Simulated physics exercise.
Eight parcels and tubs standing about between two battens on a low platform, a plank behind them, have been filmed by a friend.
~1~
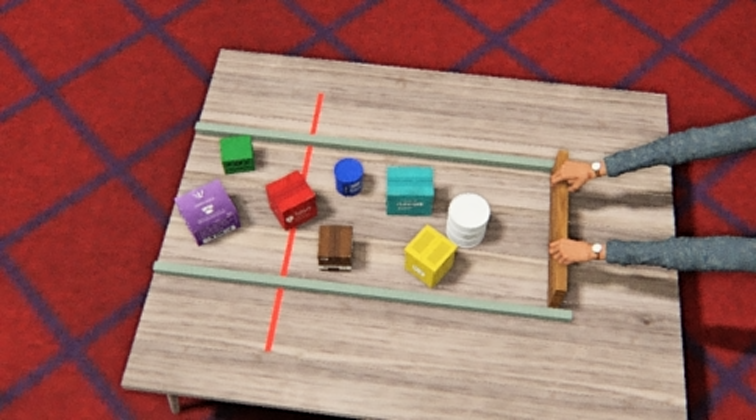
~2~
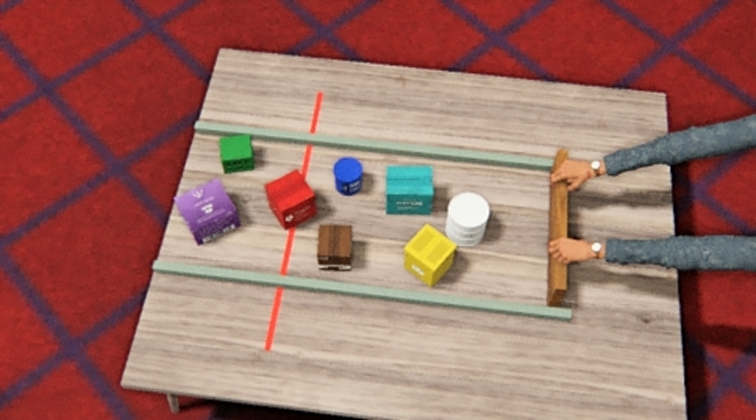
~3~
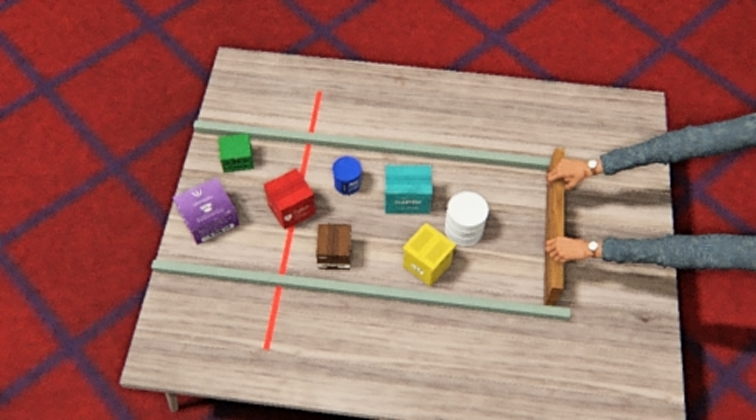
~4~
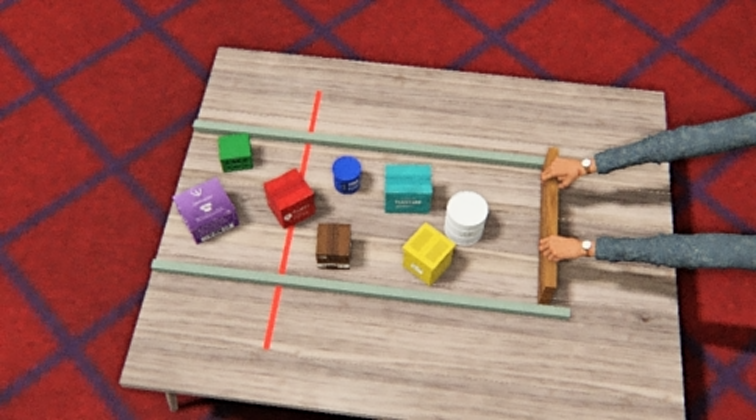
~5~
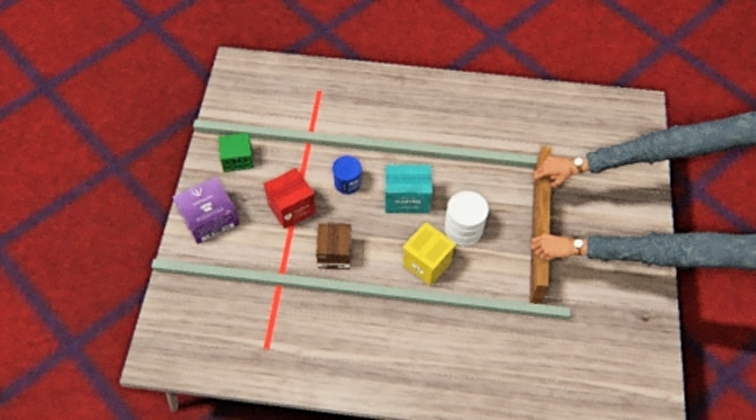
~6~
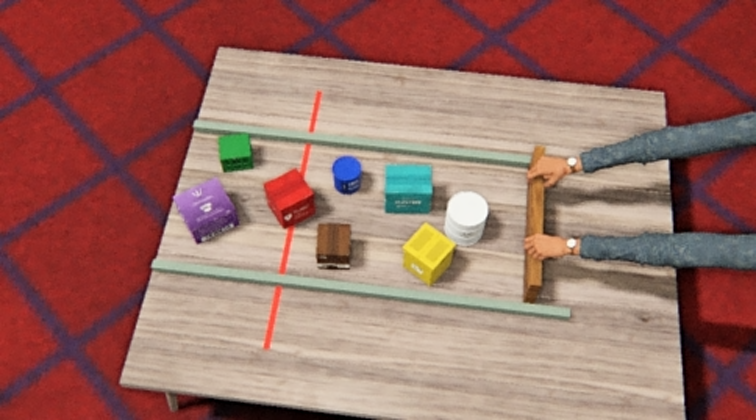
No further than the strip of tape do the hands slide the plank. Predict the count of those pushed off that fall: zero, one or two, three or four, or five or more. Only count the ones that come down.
Lost: Nothing.
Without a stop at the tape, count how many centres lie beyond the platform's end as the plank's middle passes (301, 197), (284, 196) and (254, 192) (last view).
First 0, then 0, then 1.
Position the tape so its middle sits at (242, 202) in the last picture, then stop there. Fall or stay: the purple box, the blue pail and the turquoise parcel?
Per object: Purple box goes, blue pail stays, turquoise parcel stays.
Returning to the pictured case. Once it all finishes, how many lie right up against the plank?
It touches 3.
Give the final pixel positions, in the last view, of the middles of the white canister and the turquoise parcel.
White canister at (275, 198), turquoise parcel at (279, 164).
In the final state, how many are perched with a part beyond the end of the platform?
1, I think.
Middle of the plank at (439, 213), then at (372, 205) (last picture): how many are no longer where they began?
Counting first: 3, next 5.
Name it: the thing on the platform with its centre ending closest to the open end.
That's the purple box.
Early on, none off yet; purple box at rest near (207, 211); green crate at rest near (236, 153); red box at rest near (290, 199).
Finally, the number that fall off is zero.
